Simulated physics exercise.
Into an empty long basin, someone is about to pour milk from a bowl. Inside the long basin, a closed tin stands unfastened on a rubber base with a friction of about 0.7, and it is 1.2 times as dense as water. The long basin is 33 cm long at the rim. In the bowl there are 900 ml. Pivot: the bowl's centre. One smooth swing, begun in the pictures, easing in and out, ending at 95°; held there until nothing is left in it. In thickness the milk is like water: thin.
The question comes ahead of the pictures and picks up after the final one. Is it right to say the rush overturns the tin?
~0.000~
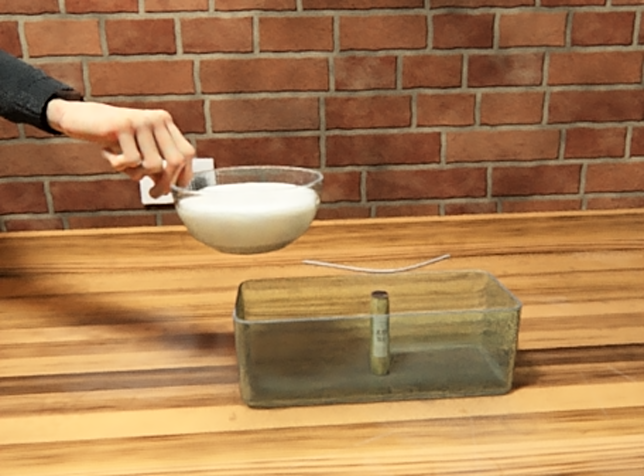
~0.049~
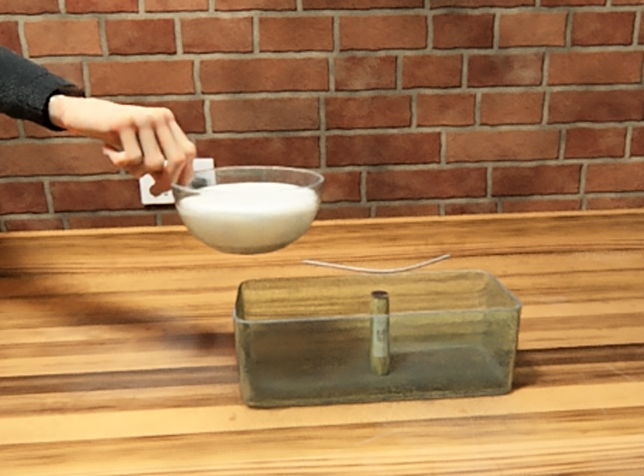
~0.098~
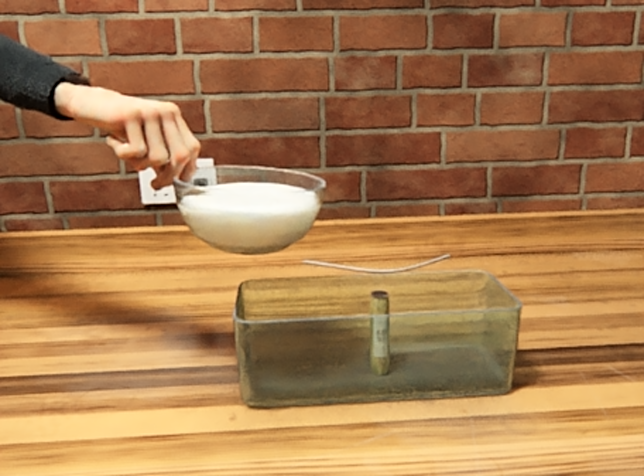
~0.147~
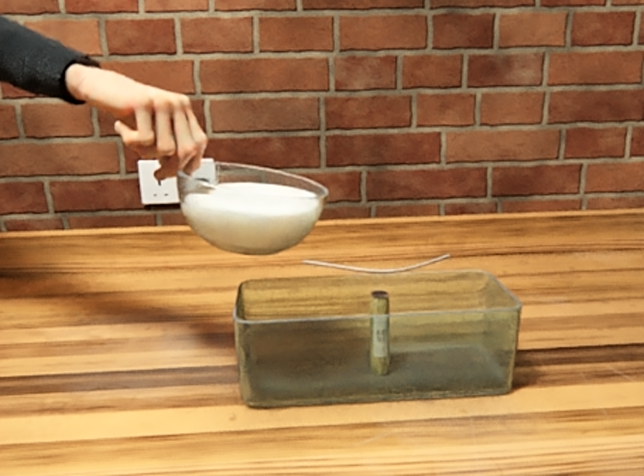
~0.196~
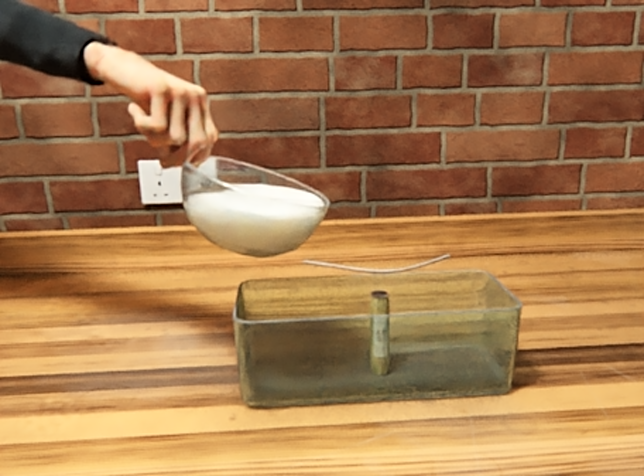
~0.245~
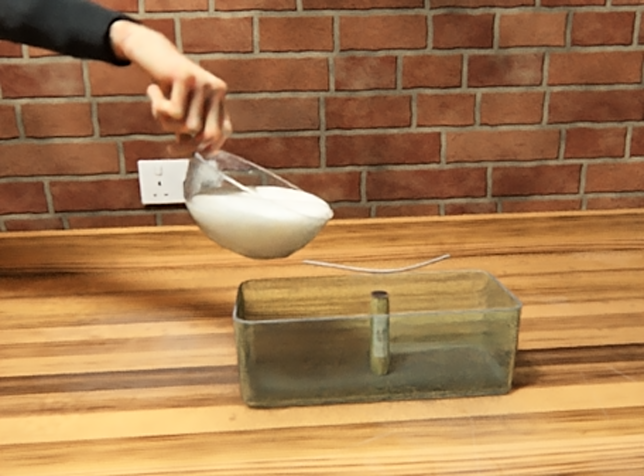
Right.
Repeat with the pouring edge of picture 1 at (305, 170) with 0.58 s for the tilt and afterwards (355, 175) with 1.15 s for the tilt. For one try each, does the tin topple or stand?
Try 1: Tipped over; try 2: Still standing.
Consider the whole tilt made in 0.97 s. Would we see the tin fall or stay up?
Then the tin tumbles.
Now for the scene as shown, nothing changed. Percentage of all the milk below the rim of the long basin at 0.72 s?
About 92 %.
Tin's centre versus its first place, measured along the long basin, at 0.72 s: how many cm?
Around 4 centimetres.
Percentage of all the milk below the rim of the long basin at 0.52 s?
Around 44%.
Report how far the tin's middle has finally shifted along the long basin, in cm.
Shift of tin centre: Approx. 7.5 cm.
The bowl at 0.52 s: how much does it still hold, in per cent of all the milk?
Roughly 22 %.
After 0.52 s the tilt is 85° and 23 per cent is still to pour; the tin stands where it began.
After 0.72 s the tilt is 95° and 3 per cent is still to pour; the tin leans 37°.
After 0.92 s the tilt is 95° and 0 per cent is still to pour; the tin lies on its side.
After 1.15 s the tilt is 95° and 0 per cent is still to pour; the tin lies on its side.
In the end the tin lies on its side.
